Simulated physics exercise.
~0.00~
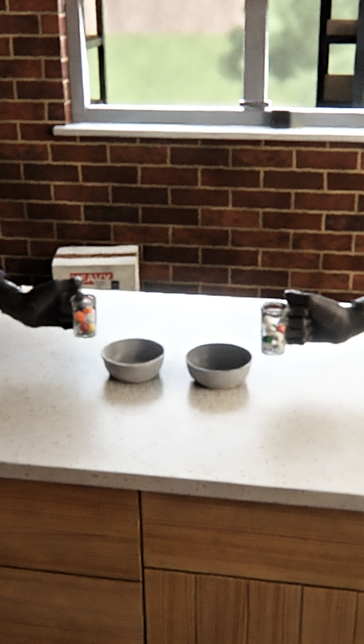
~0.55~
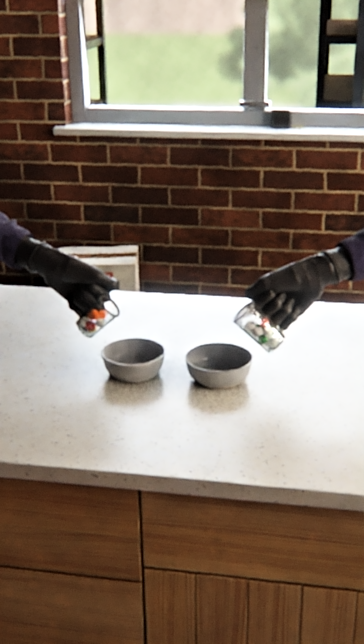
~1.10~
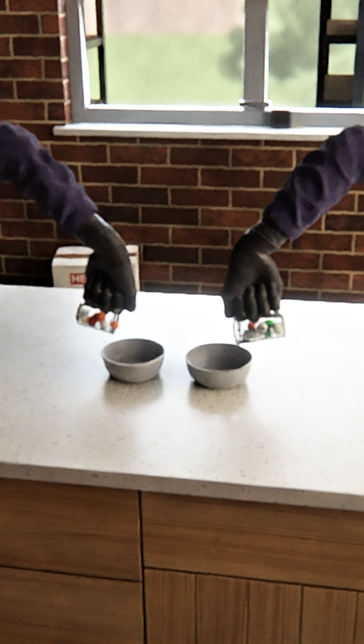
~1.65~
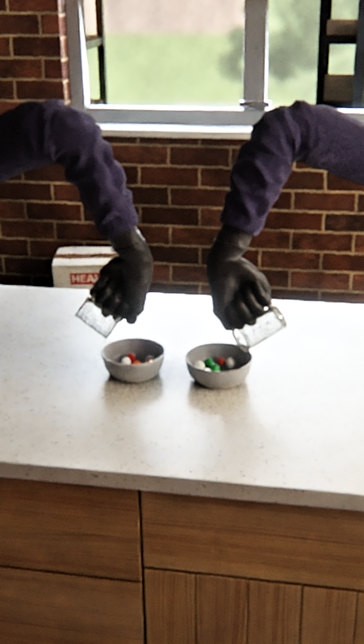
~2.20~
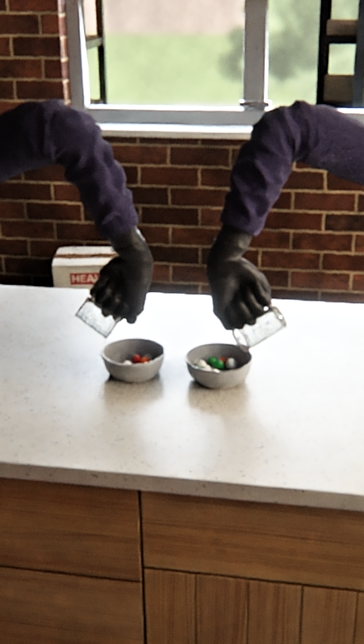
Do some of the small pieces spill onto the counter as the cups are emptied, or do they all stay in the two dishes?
They all stay in the dishes. Both the left dish and the right dish hold every piece tipped into them, and none lie on the counter.
In a kitchen with a red brick wall and a bright window, a pale counter over wooden cabinets is seen from the front and slightly above. Two shallow grey dishes sit side by side, with a white box behind them, while two dark-gloved hands hold clear cups of small colourful pieces upright on either side. The hands move inward and lean the cups toward the dishes. Purple sleeves come into view as the cups turn onto their sides, then tip further over. The pieces drop into both dishes, and the hands stay still, holding the emptied cups above them.
